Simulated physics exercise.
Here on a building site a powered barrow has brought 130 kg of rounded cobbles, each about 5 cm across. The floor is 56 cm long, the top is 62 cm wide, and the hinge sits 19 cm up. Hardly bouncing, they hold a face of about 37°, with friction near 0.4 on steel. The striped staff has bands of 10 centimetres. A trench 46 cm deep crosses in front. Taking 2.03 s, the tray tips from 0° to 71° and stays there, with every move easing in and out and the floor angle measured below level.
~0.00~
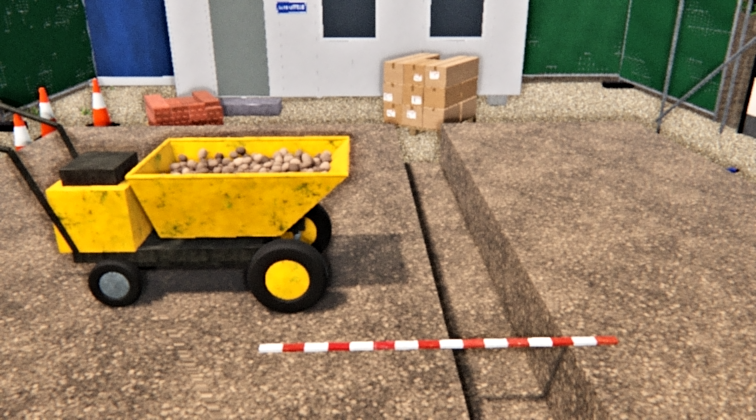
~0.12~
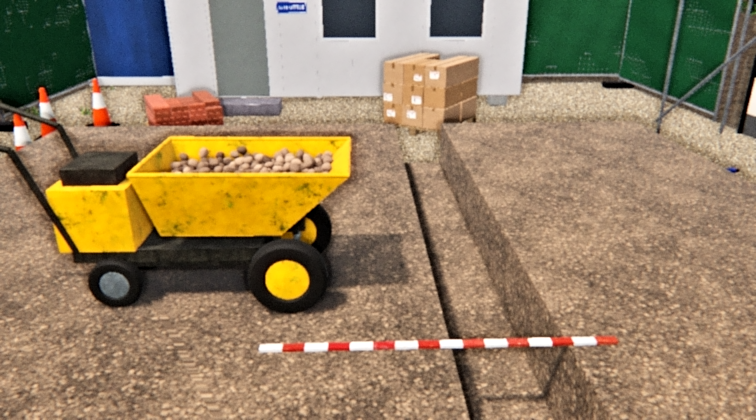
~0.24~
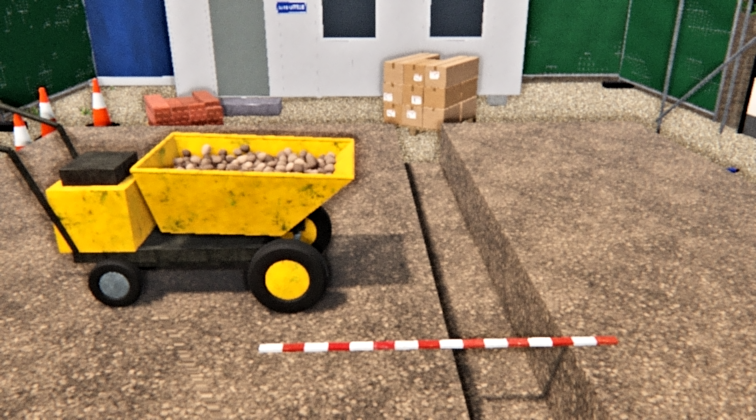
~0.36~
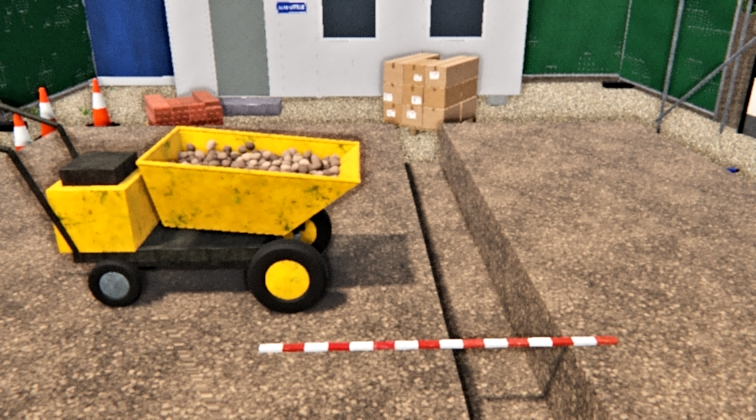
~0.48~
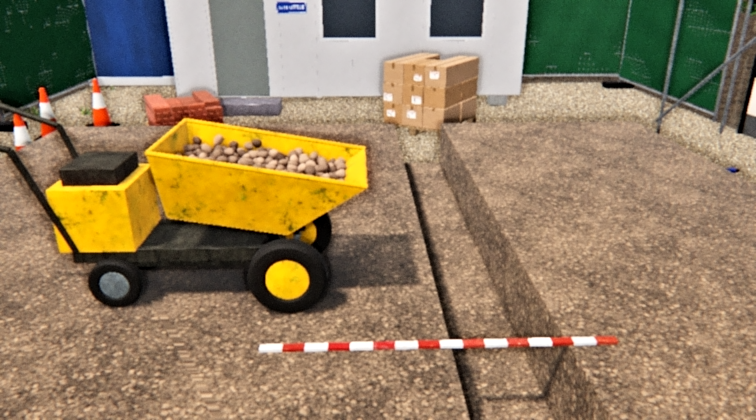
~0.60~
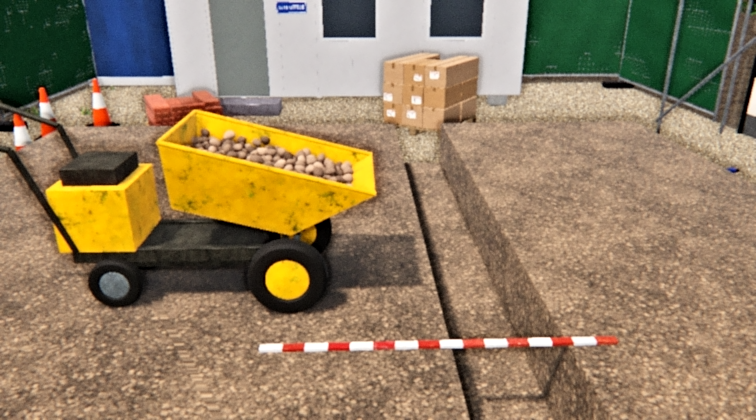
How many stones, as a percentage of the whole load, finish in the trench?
Roughly 72 per cent of the load ends up in the trench.
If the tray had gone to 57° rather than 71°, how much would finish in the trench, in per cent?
Some 75 in a hundred, I'd say.
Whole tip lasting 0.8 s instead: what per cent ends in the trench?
It would come to roughly 75 per cent.
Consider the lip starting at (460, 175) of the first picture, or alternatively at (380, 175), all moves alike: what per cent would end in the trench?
About 70 per cent from the first spot, about 100 from the second.
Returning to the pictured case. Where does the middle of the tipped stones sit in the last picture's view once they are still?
About (477, 343).
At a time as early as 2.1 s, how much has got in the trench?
Roughly 45 percent of the load.
After 1.5 s the floor is at 60°; 99 % in the tray, 1 % short of the trench; the foremost stones are at (423, 263).
After 2.1 s the floor is at 71°; 41 % in the tray, 13 % short of the trench, 46 % in the trench; the foremost stones are at (522, 350).
After 2.5 s the floor is at 71°; 21 % in the tray, 14 % short of the trench, 65 % in the trench; the foremost stones are at (525, 351).
After 4.4 s the floor is at 71°; 15 % in the tray, 13 % short of the trench, 72 % in the trench; the foremost stones are at (516, 333).
